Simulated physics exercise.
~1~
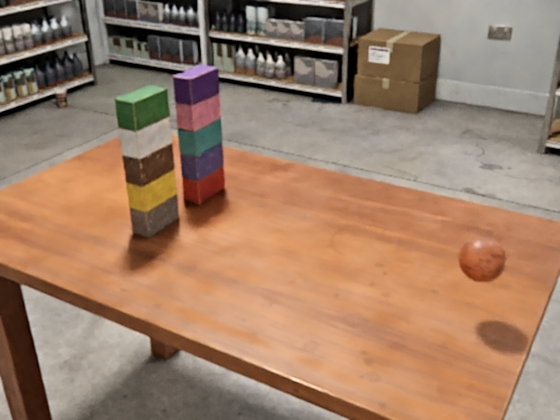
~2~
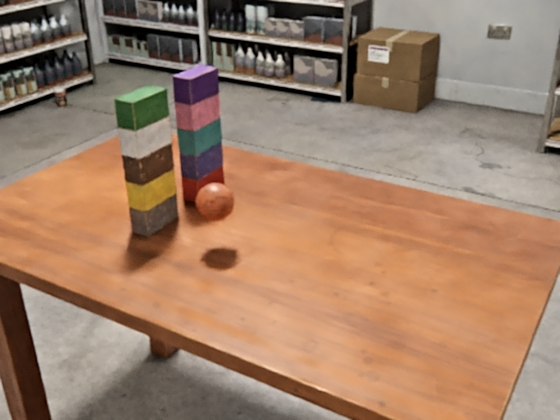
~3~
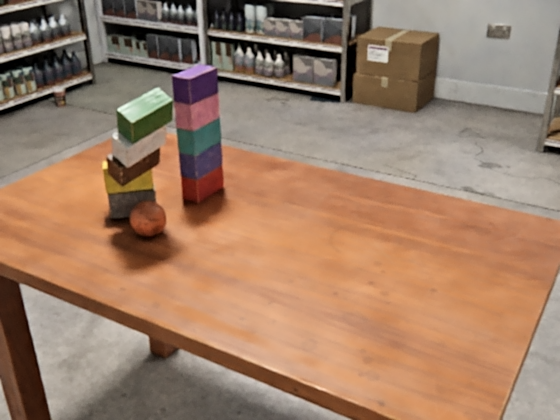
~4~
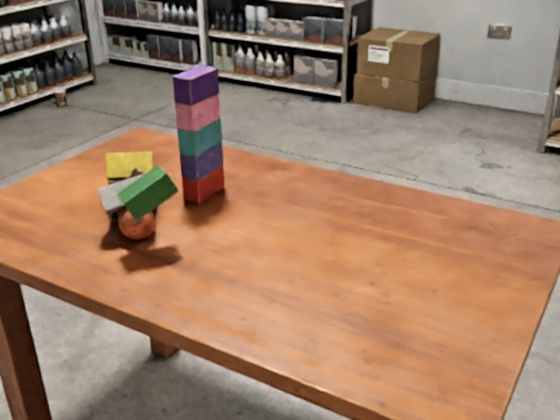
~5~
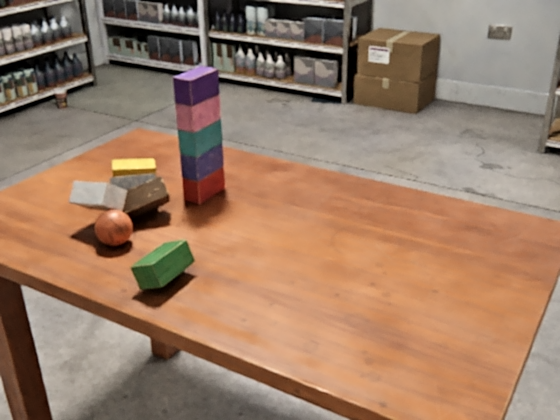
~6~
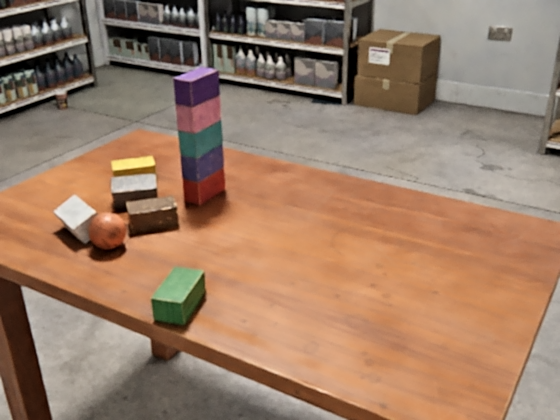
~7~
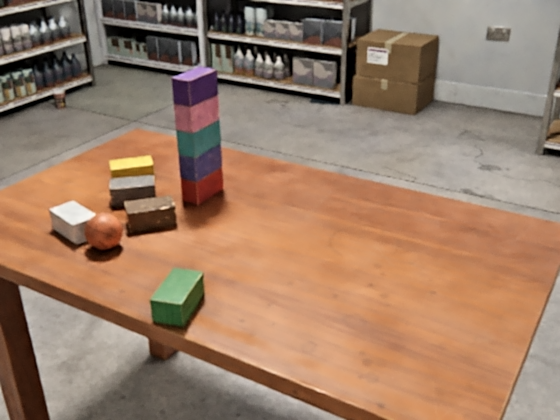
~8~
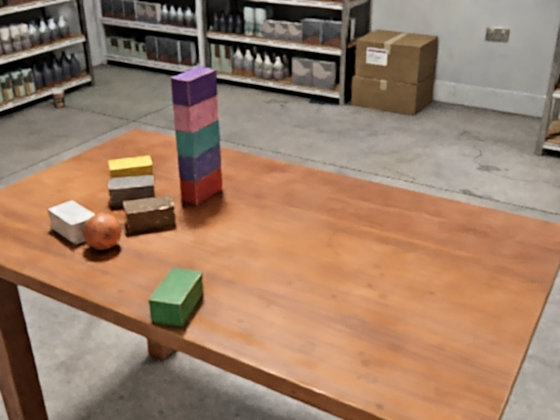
Orange ball flying left across a wooden table, toppling the front block stack into scattered pieces while the rear stack stays standing.
